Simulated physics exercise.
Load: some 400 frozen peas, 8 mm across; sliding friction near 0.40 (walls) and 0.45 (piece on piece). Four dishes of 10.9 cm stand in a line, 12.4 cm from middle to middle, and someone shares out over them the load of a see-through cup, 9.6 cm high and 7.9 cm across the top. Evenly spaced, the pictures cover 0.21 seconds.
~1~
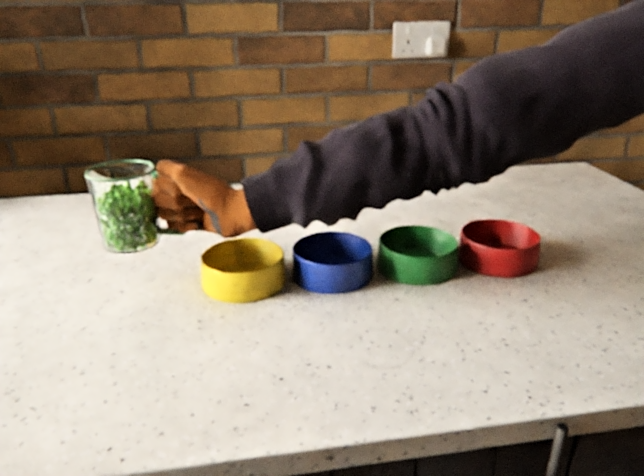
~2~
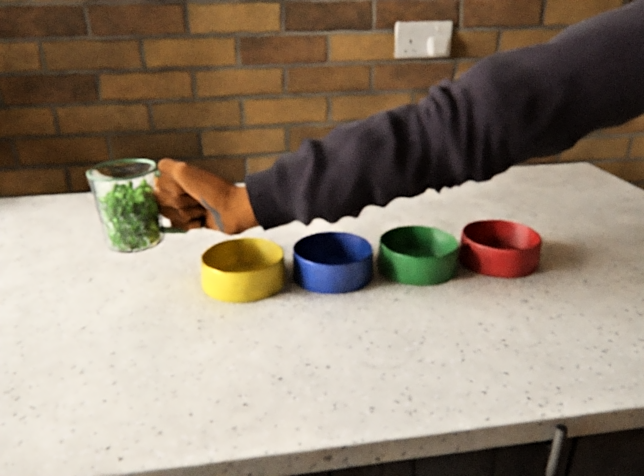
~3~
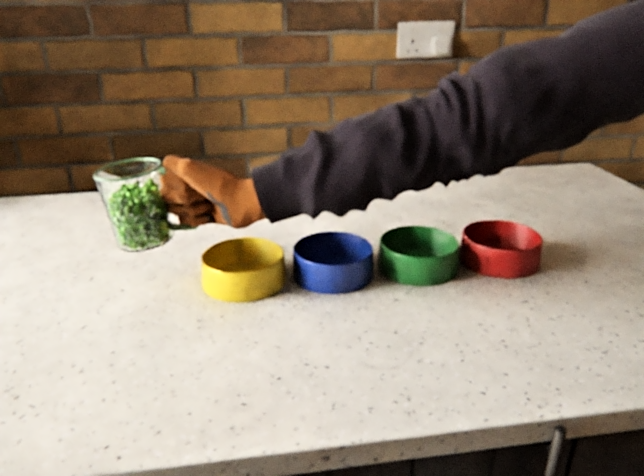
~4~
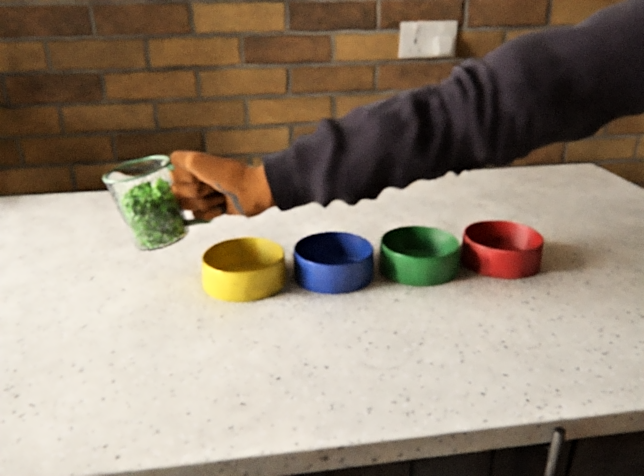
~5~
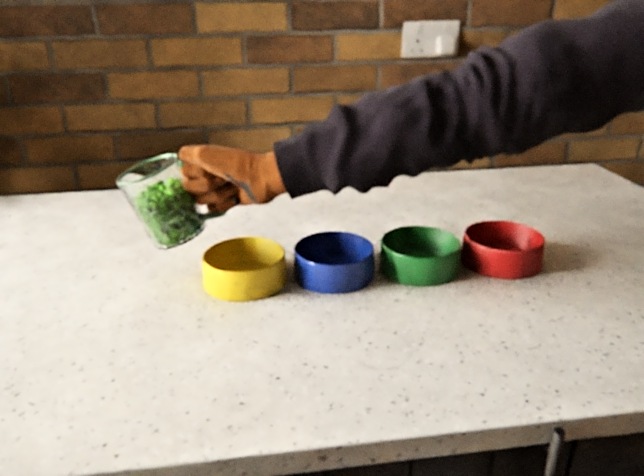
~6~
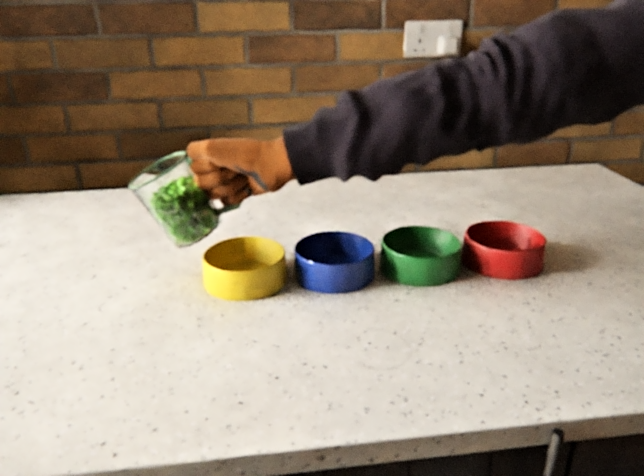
A clear cup of green peas, held by a hand in a dark sleeve, moved slowly to the right and tilted to the left beside a row of yellow, blue, green and red dishes.
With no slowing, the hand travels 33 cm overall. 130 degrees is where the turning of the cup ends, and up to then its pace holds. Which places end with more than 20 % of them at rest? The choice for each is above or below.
Red - below it, blue - above it, green - below it, yellow - below it, counter - below it.
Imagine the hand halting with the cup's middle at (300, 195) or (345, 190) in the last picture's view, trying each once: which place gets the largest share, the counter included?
The largest share ends at yellow first and at blue second.
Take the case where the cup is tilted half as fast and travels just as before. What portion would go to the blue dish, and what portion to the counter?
It would be blue 100 and counter 0.
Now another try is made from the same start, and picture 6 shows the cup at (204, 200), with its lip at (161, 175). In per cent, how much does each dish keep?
Red: 0 / blue: 100 / green: 0 / yellow: 0.
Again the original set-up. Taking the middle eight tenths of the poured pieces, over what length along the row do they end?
7 cm.
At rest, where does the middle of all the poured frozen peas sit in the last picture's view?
Roughly pixel (338, 260).
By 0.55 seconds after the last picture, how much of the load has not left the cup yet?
80 %.
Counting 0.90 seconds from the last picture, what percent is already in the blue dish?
Share at that time: Approx. 90 per cent.
Then, 0.34 s after the last picture, tilt 80 degrees; cup holds 100 %.
Then, 0.55 s after the last picture, tilt 115 degrees; cup holds 80 %, blue 15 %.
Then, 0.90 s after the last picture, tilt 130 degrees; cup holds 5 %, blue 90 %.
In the end, red 0 %, blue 95 %, green 0 %, yellow 0 %, counter 5 %.
